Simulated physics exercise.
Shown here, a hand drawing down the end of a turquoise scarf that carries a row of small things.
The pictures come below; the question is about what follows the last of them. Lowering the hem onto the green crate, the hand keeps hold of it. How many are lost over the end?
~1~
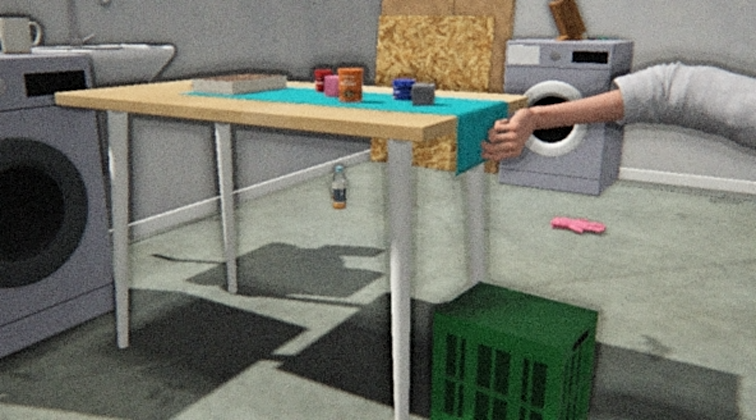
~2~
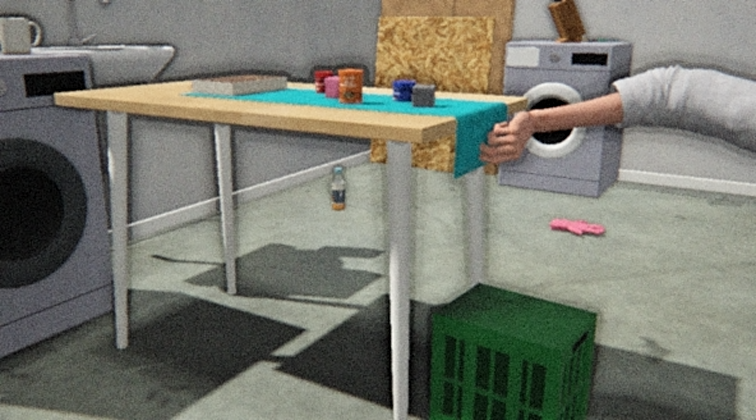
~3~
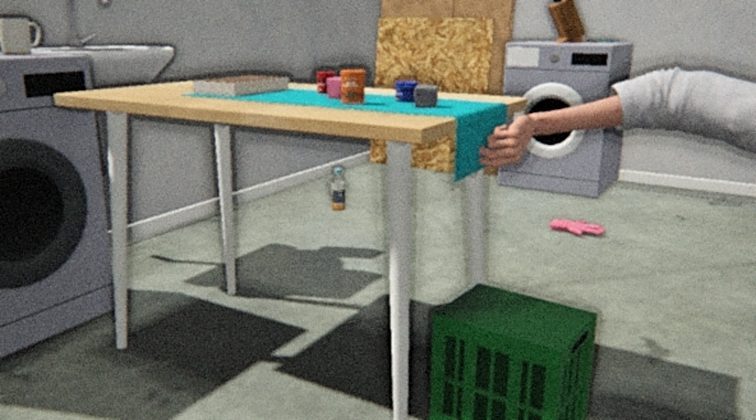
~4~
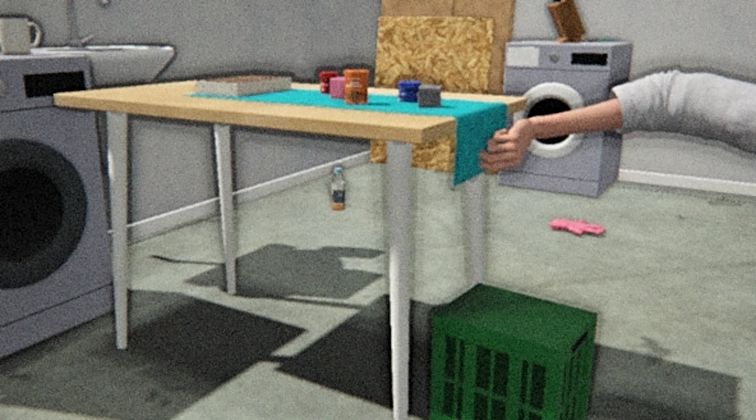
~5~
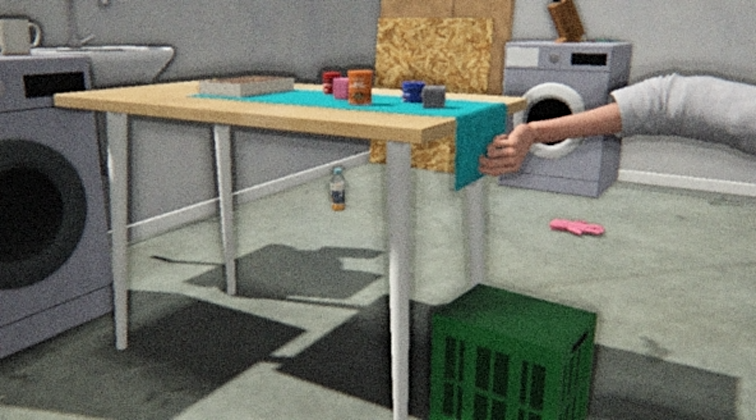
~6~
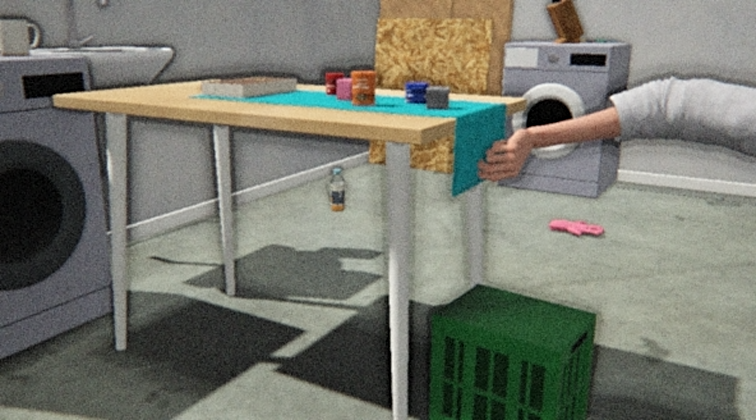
Well, the number that leaves the top comes to exactly three there.
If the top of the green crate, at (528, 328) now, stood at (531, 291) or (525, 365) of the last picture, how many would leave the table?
2 and 4.
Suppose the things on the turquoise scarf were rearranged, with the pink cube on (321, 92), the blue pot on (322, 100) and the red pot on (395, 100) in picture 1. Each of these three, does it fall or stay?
The pink cube is still on top, the blue pot is still on top, the red pot is off the top.
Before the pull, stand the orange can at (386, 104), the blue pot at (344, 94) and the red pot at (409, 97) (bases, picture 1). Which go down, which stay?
First the orange can: It ends off the top. Next the blue pot: It is still up there. Last the red pot: It ends off the top.
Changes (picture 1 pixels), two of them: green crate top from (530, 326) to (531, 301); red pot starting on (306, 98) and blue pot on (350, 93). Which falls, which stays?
Red pot stays, blue pot stays.
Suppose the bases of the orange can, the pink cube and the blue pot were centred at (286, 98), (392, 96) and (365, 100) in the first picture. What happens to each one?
Outcome: Orange can is still in place, pink cube is gone, blue pot is gone.
A little later, hem near (480, 210); all still up.
Next, hem near (479, 260); grey cube gone.
Later still, hem on the crate; grey cube, blue pot and orange can gone.
When it is over, hem on the crate; grey cube, blue pot and orange can gone. It carries off three.
